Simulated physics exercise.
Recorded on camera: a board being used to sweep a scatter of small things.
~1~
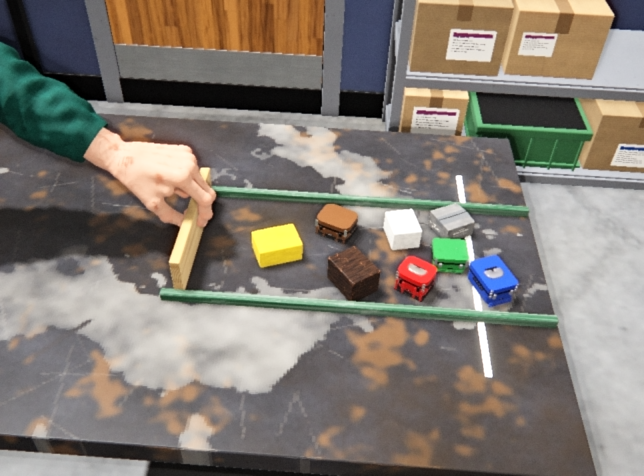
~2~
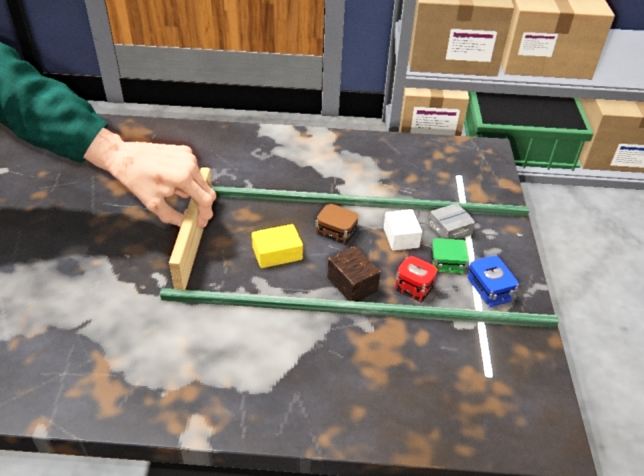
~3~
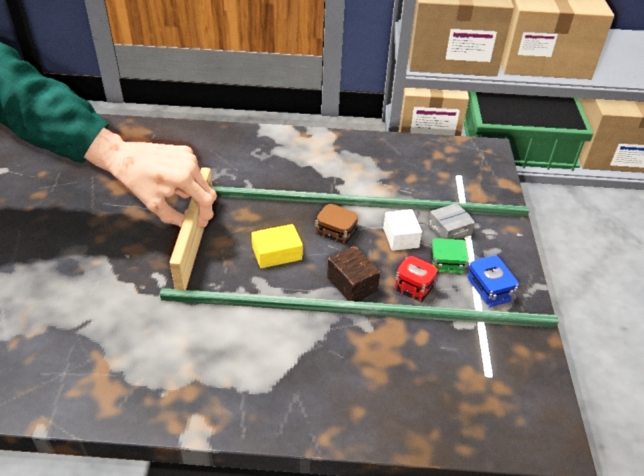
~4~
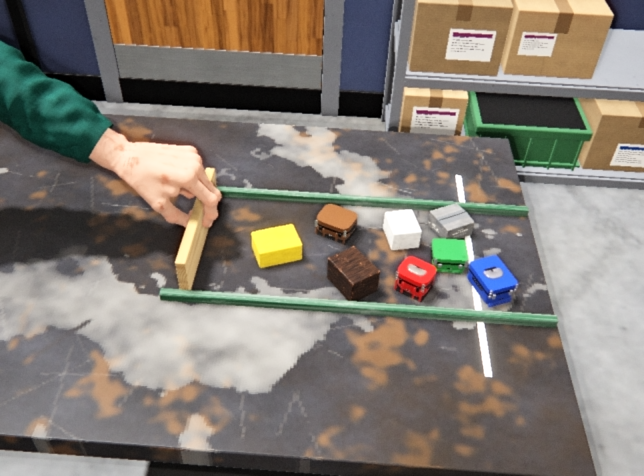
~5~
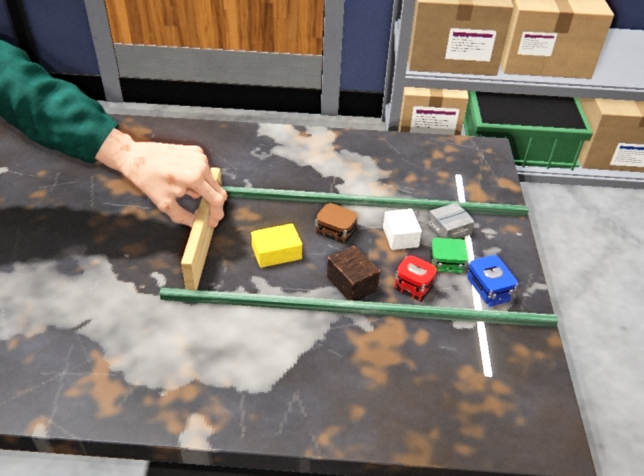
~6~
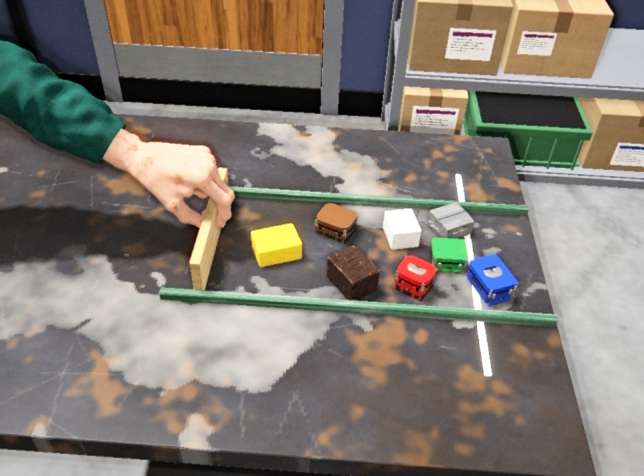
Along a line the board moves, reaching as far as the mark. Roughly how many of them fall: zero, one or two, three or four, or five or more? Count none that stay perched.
One or two.
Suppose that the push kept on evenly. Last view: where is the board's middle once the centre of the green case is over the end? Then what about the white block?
When the green case crosses, the middle is near (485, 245); when the white block crosses, near (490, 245).
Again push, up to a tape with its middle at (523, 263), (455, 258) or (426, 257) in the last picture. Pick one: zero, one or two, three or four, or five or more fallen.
In order: Five or over, none, no fall at all.
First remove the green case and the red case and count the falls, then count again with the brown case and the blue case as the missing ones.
The first try gives 1, the second gives 0.
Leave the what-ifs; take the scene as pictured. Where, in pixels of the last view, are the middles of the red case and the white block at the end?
Final centres, first then second: (532, 287), (519, 237).
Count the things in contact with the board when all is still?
3 in contact.
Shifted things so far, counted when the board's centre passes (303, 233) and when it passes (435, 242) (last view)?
The counts are 2 and 8.
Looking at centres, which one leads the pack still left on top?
The one is the green case.
Early on, none off yet; blue case at rest near (491, 280); grey box at rest near (451, 222); green case at rest near (449, 255).
A while later, none off yet; blue case travelled about its own width near (528, 288); grey box travelled well along near (507, 222); green case travelled about its own width near (498, 263).
Finally, the number that fall off is one or two; lost, grey box and blue case.
